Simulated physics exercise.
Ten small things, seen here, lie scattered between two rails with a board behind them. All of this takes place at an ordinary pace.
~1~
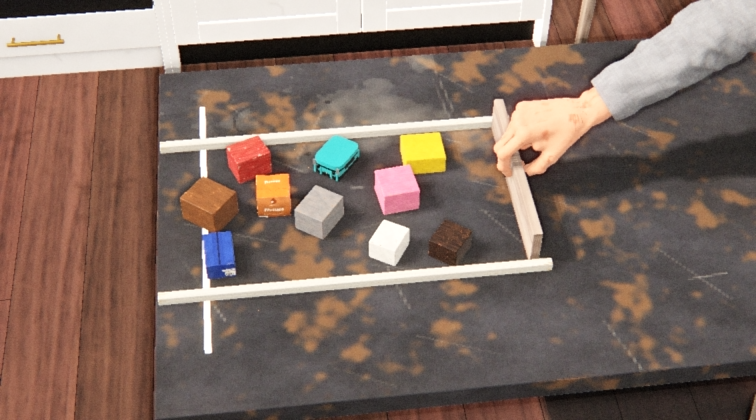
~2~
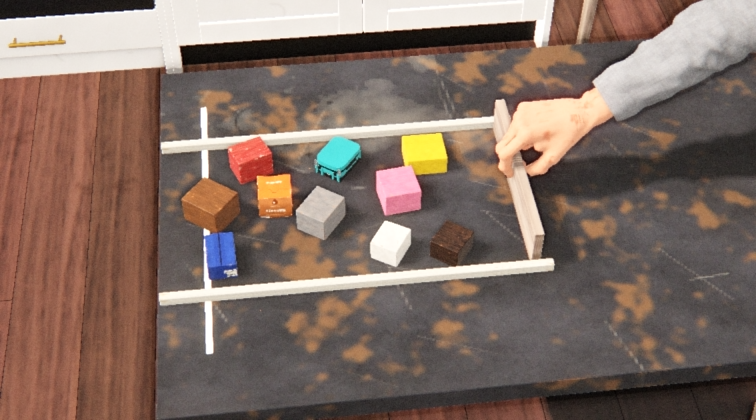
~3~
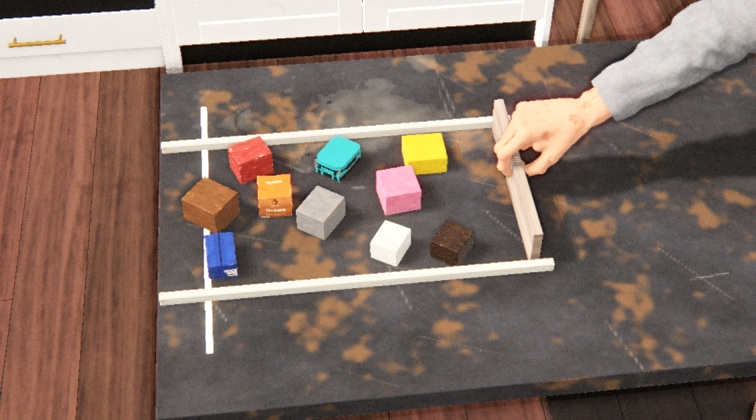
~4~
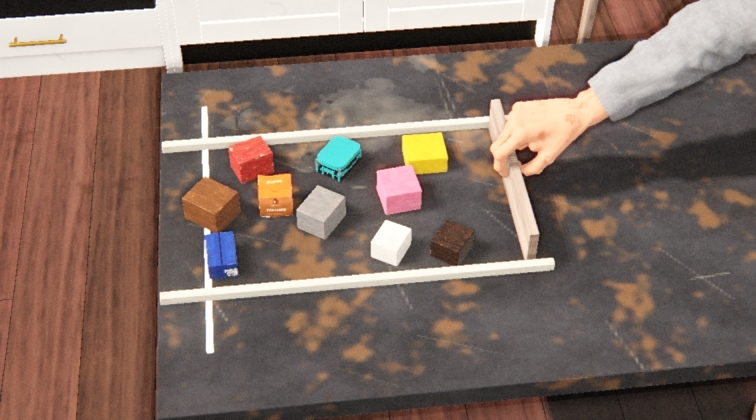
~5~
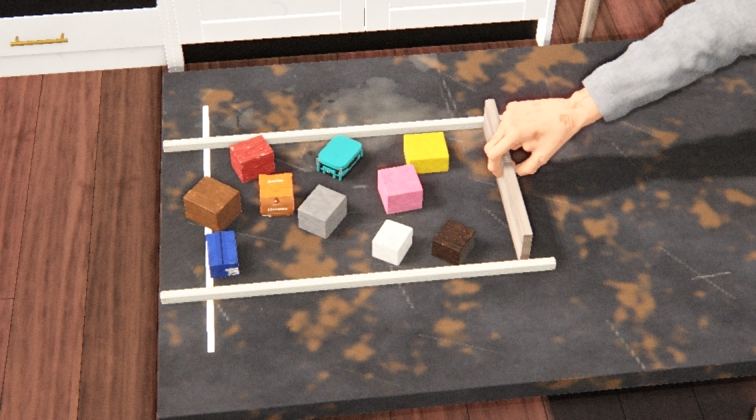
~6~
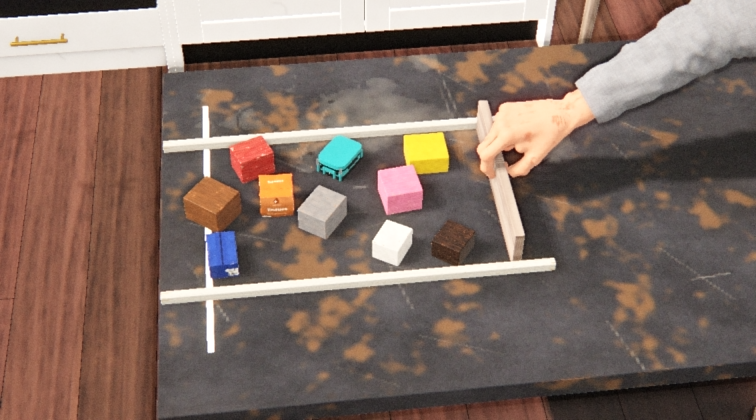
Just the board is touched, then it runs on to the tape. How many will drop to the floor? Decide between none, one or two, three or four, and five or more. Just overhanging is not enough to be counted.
The tally of drops is above four.
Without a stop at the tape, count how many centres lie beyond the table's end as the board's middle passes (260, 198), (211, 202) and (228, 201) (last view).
The counts would come out as 0, 5 and 3.
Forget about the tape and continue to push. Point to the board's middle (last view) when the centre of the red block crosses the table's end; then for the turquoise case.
Roughly (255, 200); for the second one, roughly (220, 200).
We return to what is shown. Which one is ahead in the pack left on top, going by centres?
White block.
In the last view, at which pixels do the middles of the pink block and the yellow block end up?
You'll find the pink block at roughly (189, 205) and the yellow block at roughly (186, 172).
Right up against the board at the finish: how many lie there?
My count gives 4.
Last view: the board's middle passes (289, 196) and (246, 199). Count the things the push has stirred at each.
At the one place 10, at the other 10.
A little later, none off yet; brown block at rest near (213, 205); blue box at rest near (222, 255); red block at rest near (252, 159).
Next, none off yet; brown block at rest near (210, 206); blue box at rest near (222, 255); red block shifted a little near (234, 158).
Later still, none off yet; brown block shifted about its own width near (168, 221); blue box shifted about its own width near (179, 262); red block shifted well along near (160, 161).
When it is over, the number that fall off is five or more; down, turquoise case, orange box, red block, blue box and brown block.
